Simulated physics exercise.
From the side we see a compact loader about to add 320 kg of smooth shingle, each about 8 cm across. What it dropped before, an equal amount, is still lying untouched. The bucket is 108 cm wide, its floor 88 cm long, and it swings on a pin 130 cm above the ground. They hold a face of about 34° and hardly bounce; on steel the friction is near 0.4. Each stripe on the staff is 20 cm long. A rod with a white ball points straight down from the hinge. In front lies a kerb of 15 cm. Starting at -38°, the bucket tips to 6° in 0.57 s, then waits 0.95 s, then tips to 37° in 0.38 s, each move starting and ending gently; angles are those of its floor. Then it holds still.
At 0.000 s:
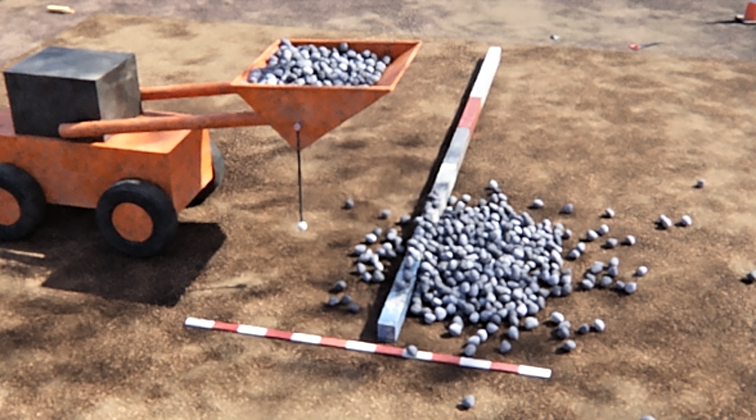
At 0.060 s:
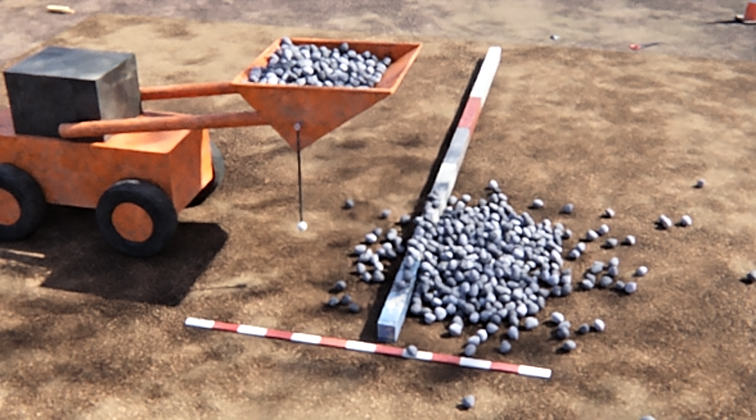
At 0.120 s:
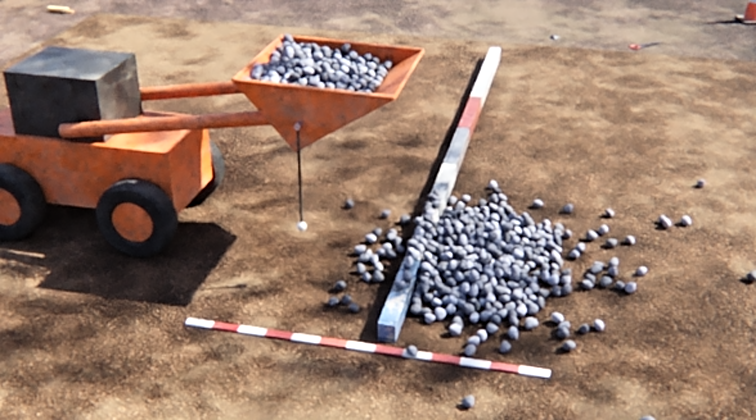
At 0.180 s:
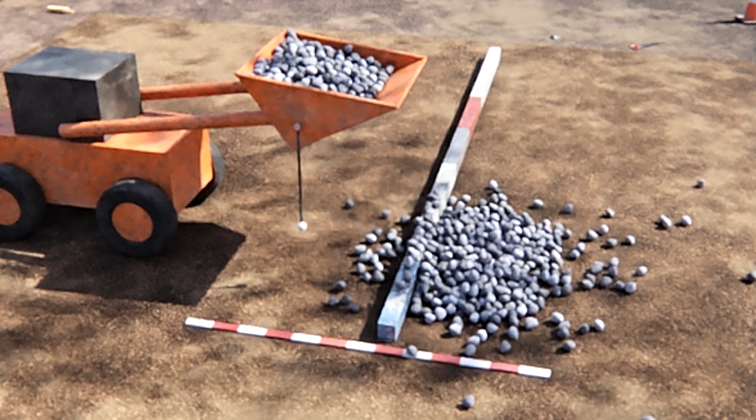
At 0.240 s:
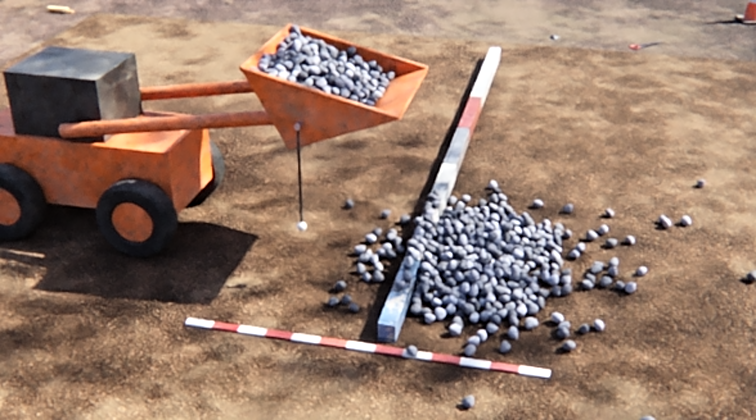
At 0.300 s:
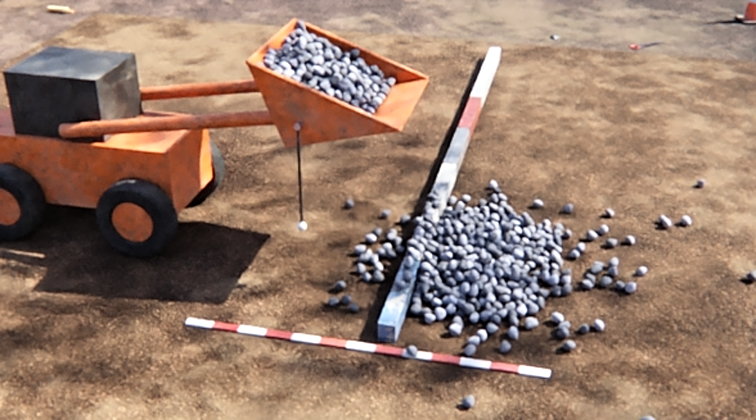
The orange loader's raised bucket, full of grey stones, tilts slowly forward to the right.
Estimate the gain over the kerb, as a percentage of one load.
About 63 per cent.
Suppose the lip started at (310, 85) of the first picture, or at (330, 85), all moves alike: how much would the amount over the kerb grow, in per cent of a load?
First some 0, then 5 per cent.
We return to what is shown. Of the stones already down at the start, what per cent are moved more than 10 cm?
About 5 per cent.
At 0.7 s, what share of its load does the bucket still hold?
Roughly 100 per cent is still inside.
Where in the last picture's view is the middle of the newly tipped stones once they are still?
Near (443, 242).
After 0.4 s the floor is at -1°; in per cent of one load, 100 in the bucket, 10 on this side of the kerb, 90 over the kerb; the foremost stones are at (688, 268).
After 0.7 s the floor is at 6°; in per cent of one load, 100 in the bucket, 10 on this side of the kerb, 90 over the kerb; the foremost stones are at (688, 268).
After 2.3 s the floor is at 37°; in per cent of one load, 16 in the bucket, 54 on this side of the kerb, 130 over the kerb; the foremost stones are at (688, 268).
After 4.9 s the floor is at 37°; in per cent of one load, 0 in the bucket, 46 on this side of the kerb, 154 over the kerb; the foremost stones are at (688, 268). Net gain over the kerb, 63.
